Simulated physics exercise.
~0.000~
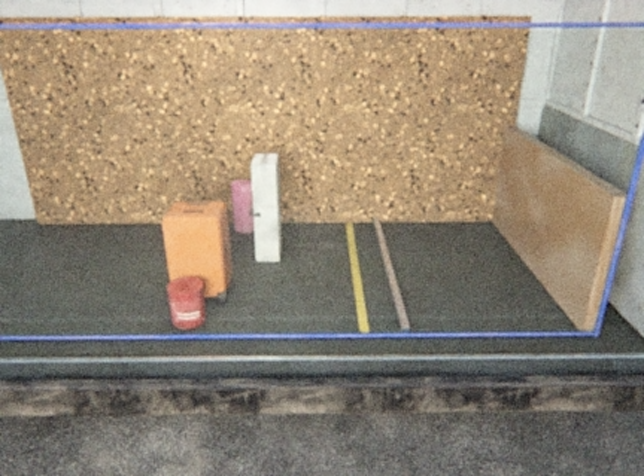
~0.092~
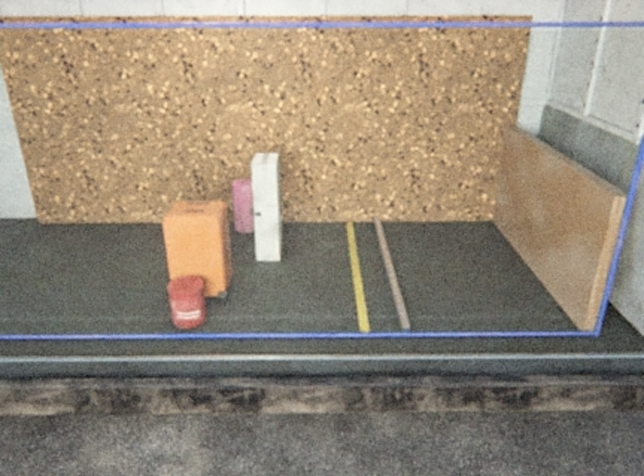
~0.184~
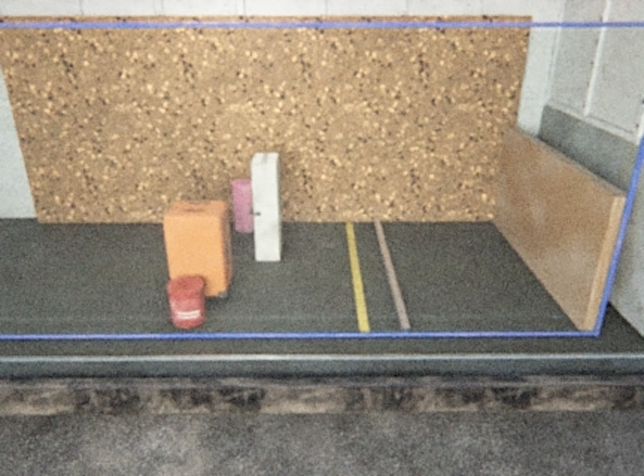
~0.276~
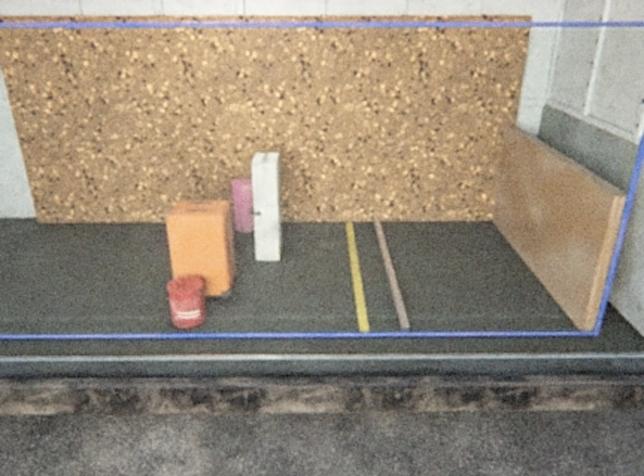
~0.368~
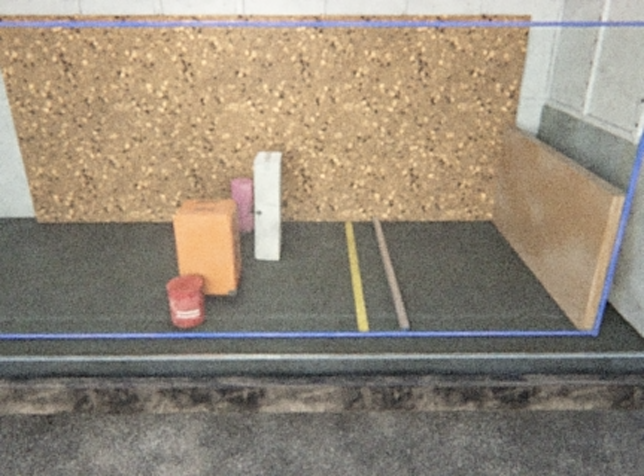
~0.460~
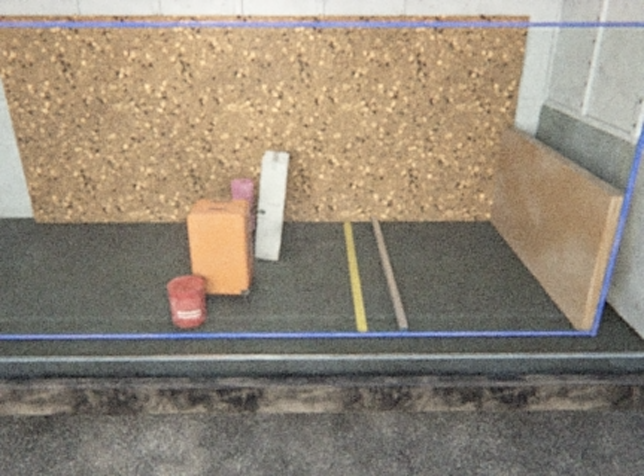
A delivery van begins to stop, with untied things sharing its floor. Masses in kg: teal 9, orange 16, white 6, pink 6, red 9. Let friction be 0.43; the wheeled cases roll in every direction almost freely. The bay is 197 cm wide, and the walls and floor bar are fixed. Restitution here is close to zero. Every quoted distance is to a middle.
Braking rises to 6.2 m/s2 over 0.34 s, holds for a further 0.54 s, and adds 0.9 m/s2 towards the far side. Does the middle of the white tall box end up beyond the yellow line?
Yes.
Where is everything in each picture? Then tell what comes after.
White tall box (267, 208), pink roll (244, 207), yellow line (364, 325), in the first frame.
White tall box (268, 207), pink roll (244, 206), in the second frame.
White tall box (268, 207), pink roll (244, 206), in the third frame.
White tall box (268, 207), pink roll (244, 206), in the fourth frame.
White tall box (269, 206), pink roll (243, 205), in the fifth frame.
White tall box (272, 206), pink roll (244, 205), yellow line (362, 324), in the sixth frame.
After 0.75 s the white tall box is 32 cm short of the yellow line, tilted 55°, near (315, 218) in the last picture's view; the teal toolbox 104 cm short of the yellow line, tilted 0°.
After 1.15 s the white tall box is 37 cm past the yellow line, tilted 90°, near (393, 232) in the last picture's view; the teal toolbox 59 cm short of the yellow line, tilted 0°.
After 1.65 s the white tall box is 57 cm past the yellow line, tilted 95°, near (415, 233) in the last picture's view; the teal toolbox 49 cm short of the yellow line, tilted 0°.
After 2.3 s, teal toolbox stops short of the yellow line; white tall box crosses the yellow line; pink roll stops short of the yellow line; red bucket stops short of the yellow line.
